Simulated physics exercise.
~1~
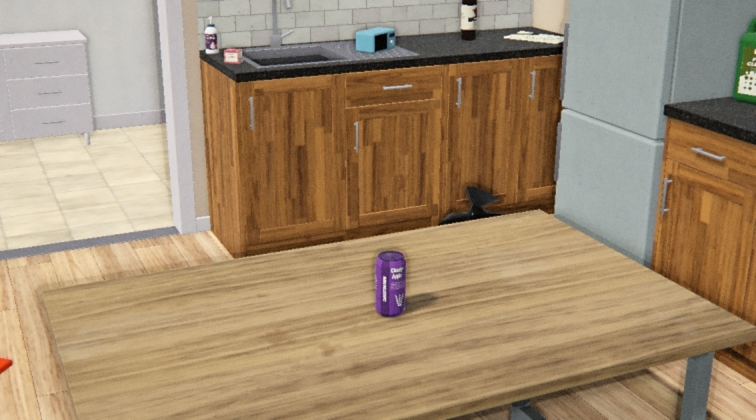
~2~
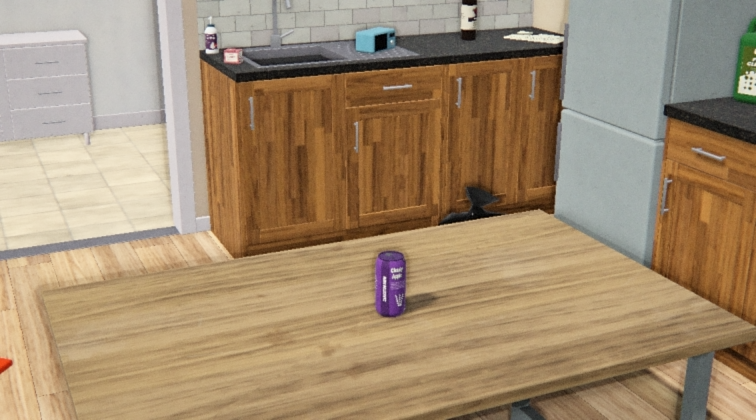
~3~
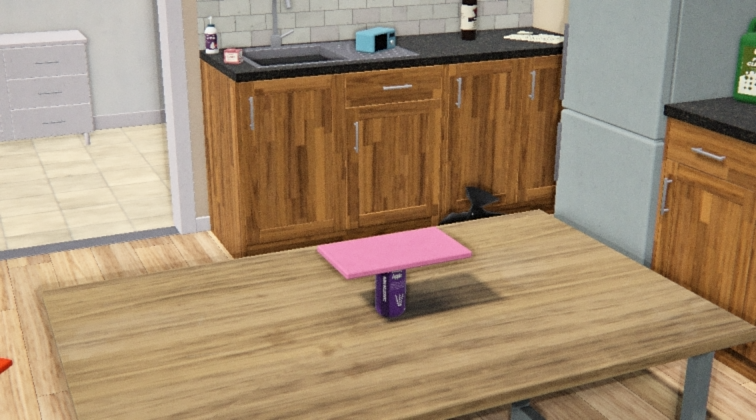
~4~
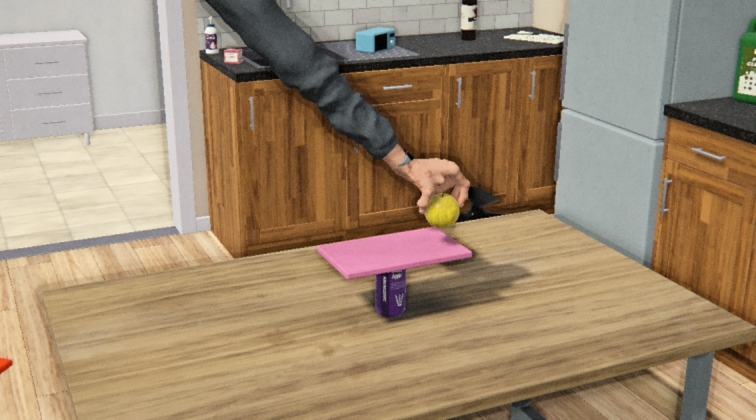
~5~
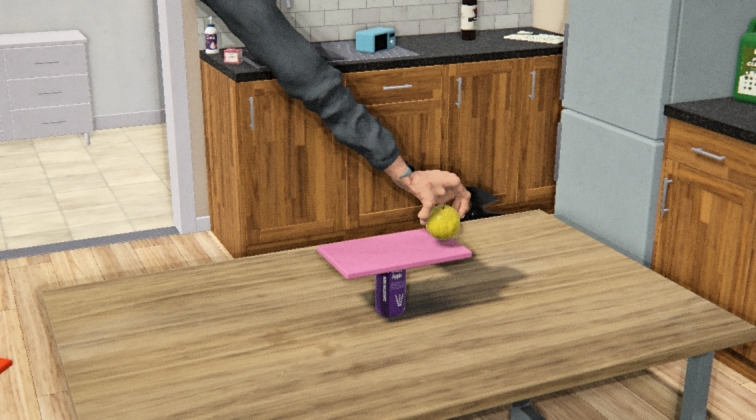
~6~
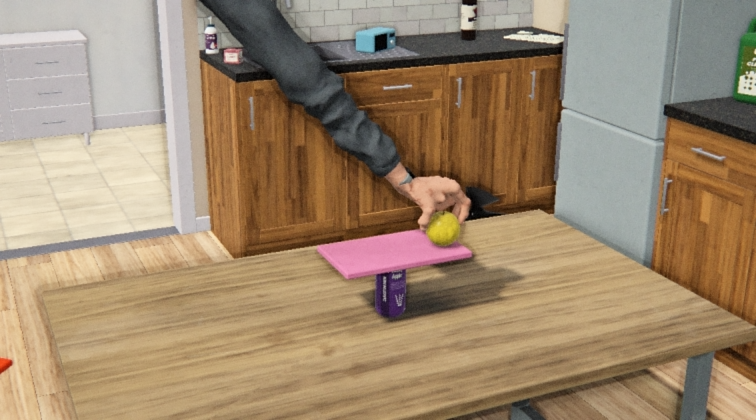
On a wooden kitchen table, a purple can stood alone before a flat pink board appeared on top of it, and then a hand reached in and lowered a yellow apple onto the board's right side.
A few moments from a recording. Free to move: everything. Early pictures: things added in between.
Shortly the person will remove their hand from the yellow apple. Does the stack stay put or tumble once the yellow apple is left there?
Pretty clearly, it isn't secure there.
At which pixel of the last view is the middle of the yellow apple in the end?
End position: Approximately (469, 291).
Then, 0.40 s on from there, yellow apple now fallen; pink lid turned 57° from how it was put.
Then, 0.70 s on from there, pink lid turned 66° from how it was put; purple can turned 6° from how it was put.
Then, 1.00 s on from there, purple can and pink lid now fallen.
In the end, fallen, purple can, pink lid and yellow apple. At the end, from the last picture's camera, yellow apple near (469, 291). The stack comes apart.
